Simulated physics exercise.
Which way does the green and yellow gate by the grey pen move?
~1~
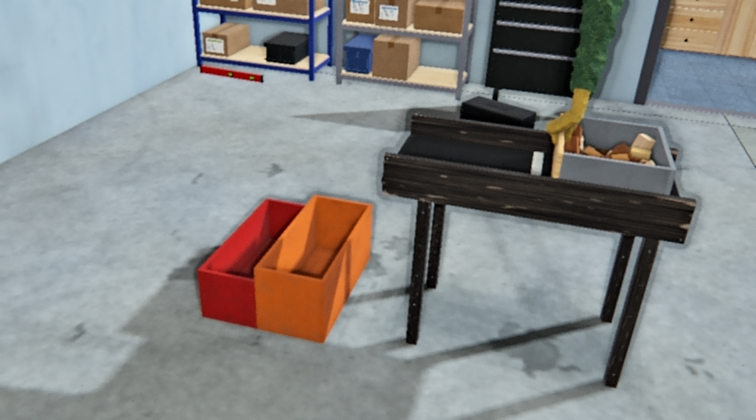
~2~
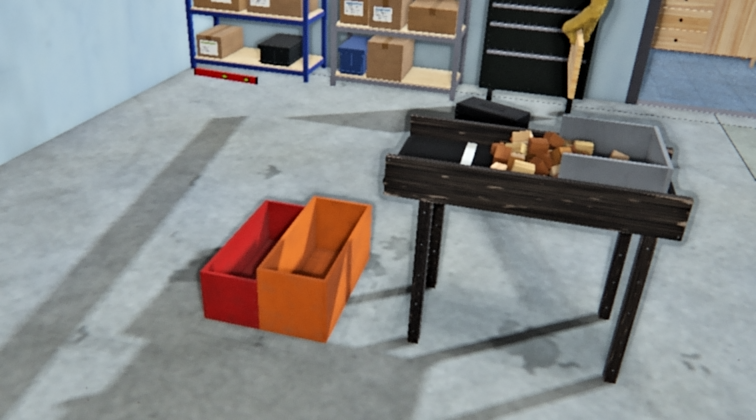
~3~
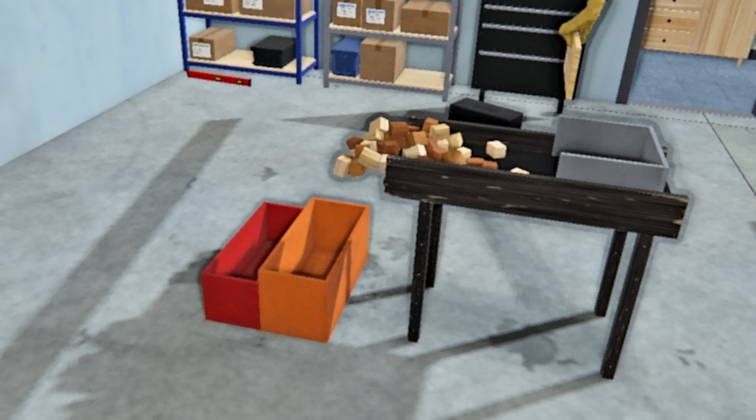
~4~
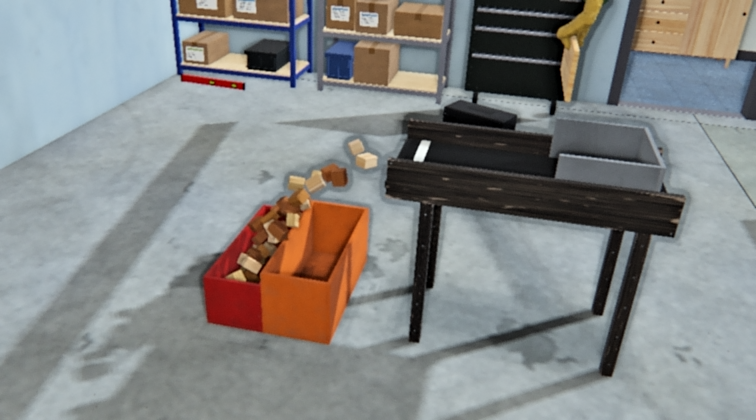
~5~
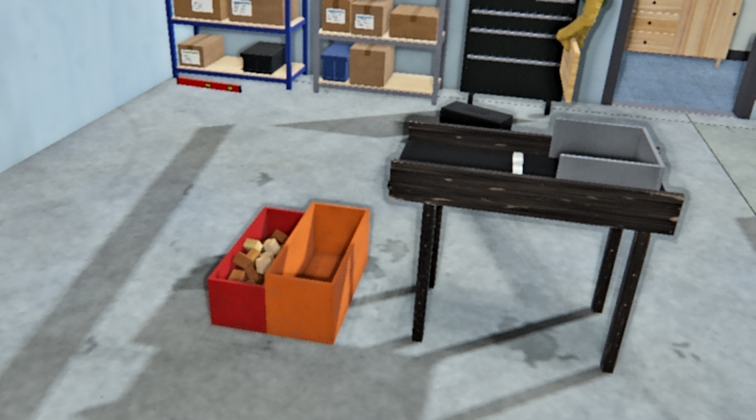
The gate moves up, away from the belt, and stays raised.
In a storage room, a gate rises and a belt carries wooden blocks into a red bin.
